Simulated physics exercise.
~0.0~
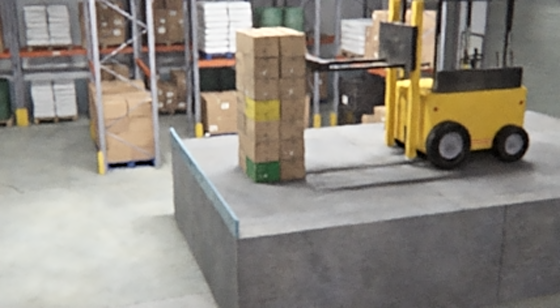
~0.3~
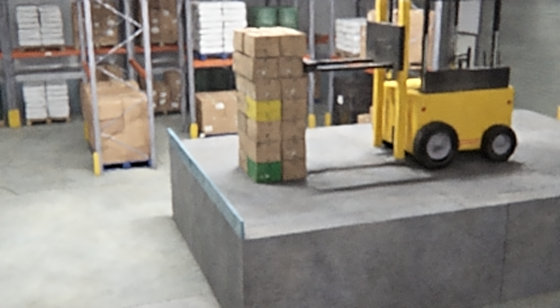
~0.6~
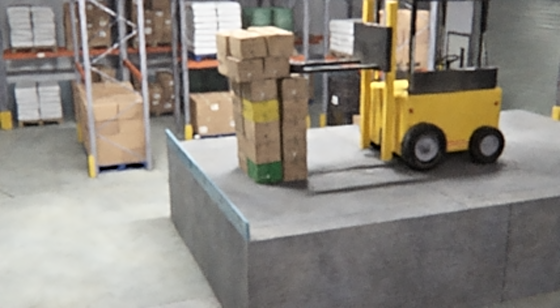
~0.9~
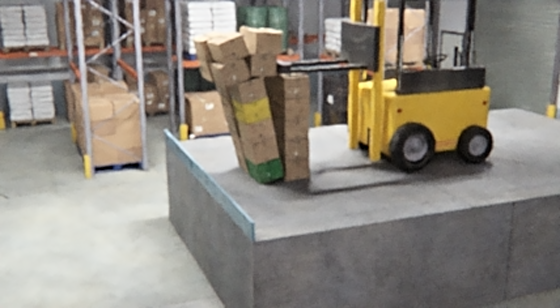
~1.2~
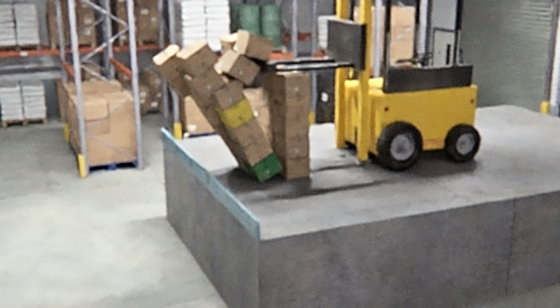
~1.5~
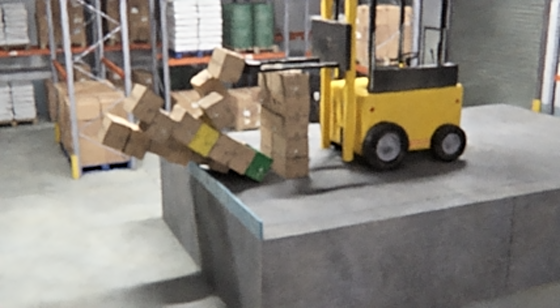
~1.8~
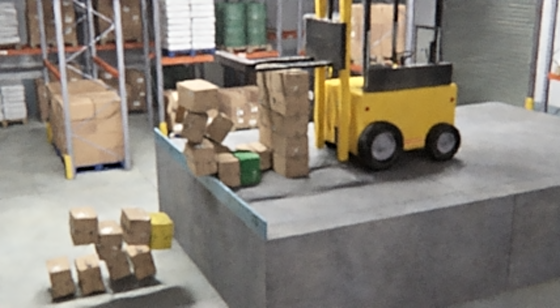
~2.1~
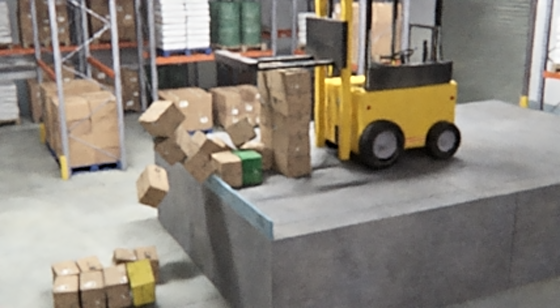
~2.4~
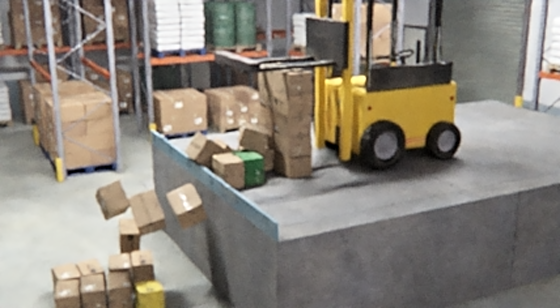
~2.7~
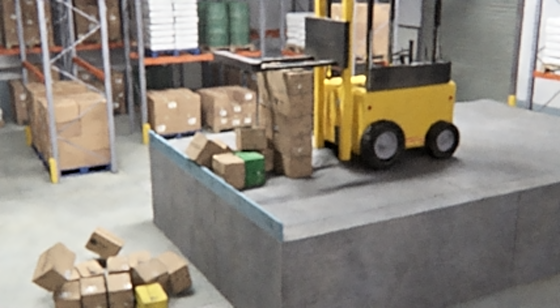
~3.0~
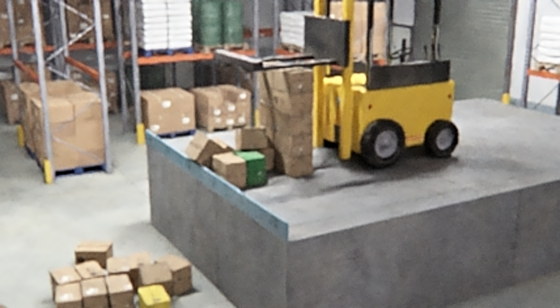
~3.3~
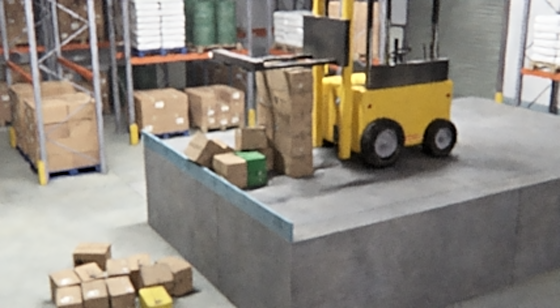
A yellow forklift pushes stacked cartons left until they topple, several falling off the platform.
